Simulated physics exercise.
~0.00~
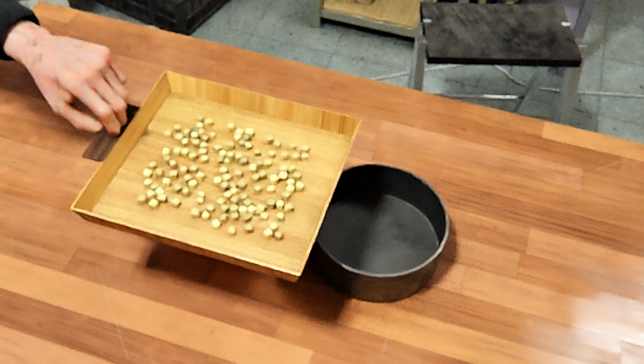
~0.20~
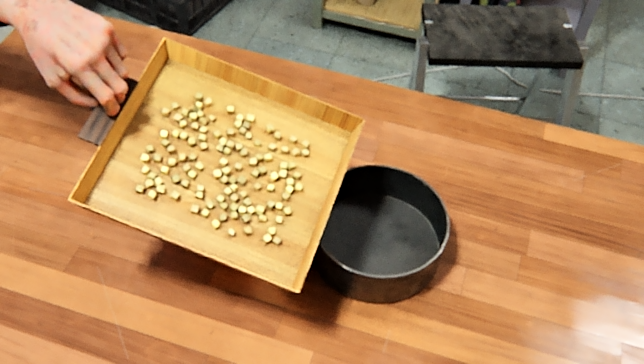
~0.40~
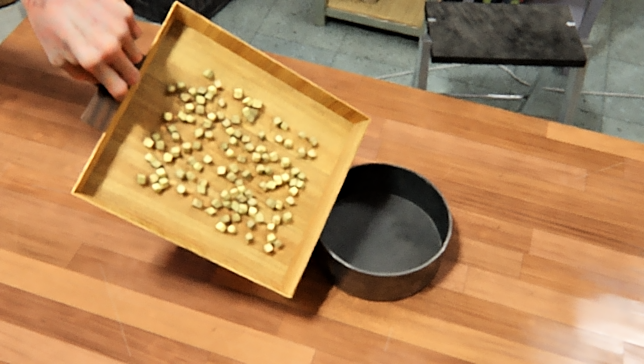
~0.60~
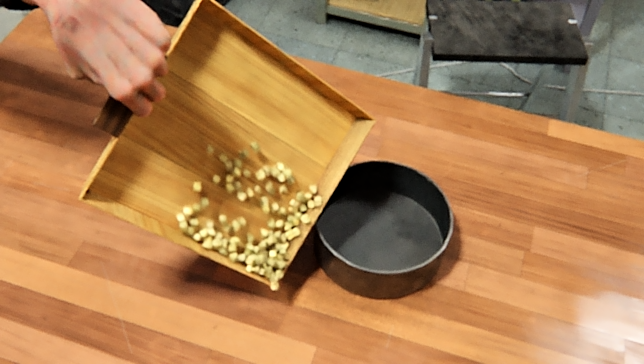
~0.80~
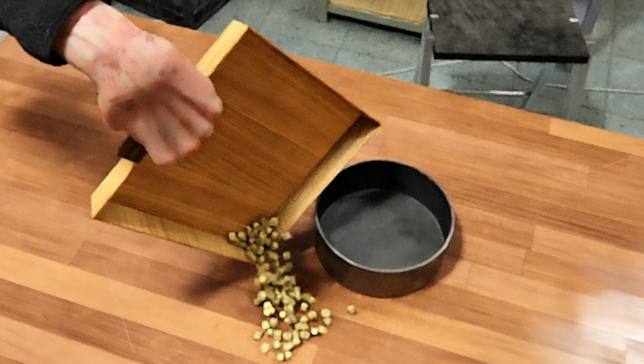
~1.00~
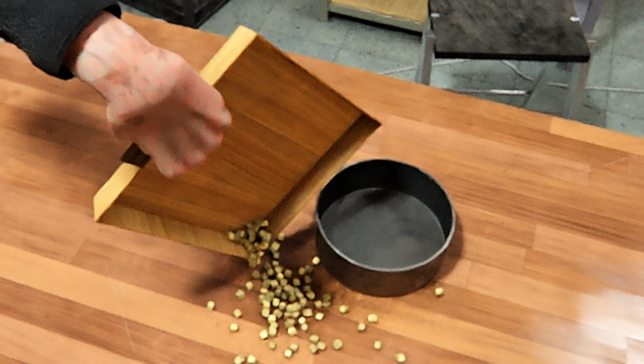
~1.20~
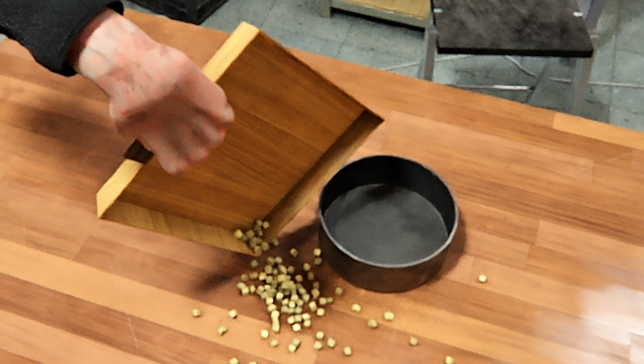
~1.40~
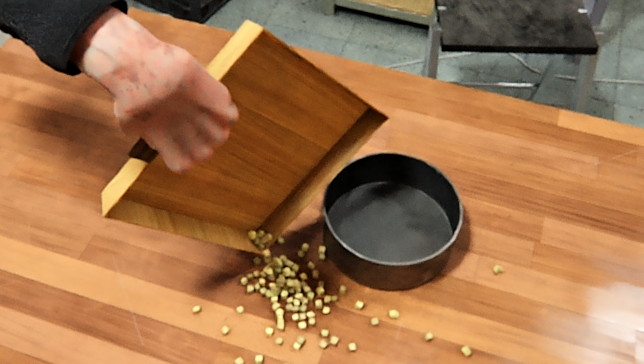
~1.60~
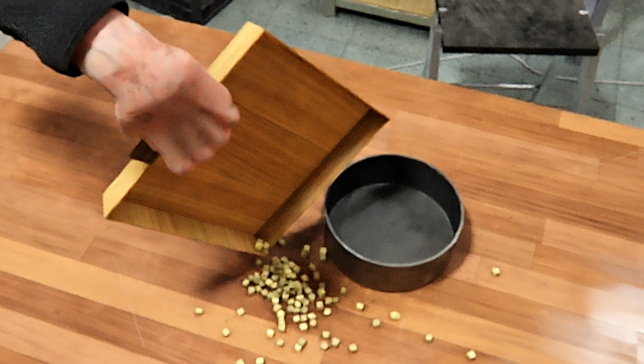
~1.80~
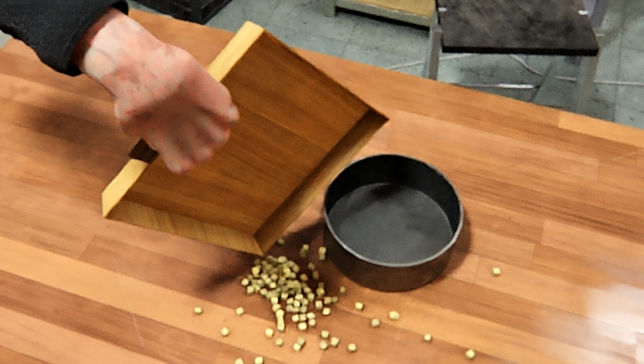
A hand tips a wooden tray, spilling small potato cubes onto the table beside an empty black pot.
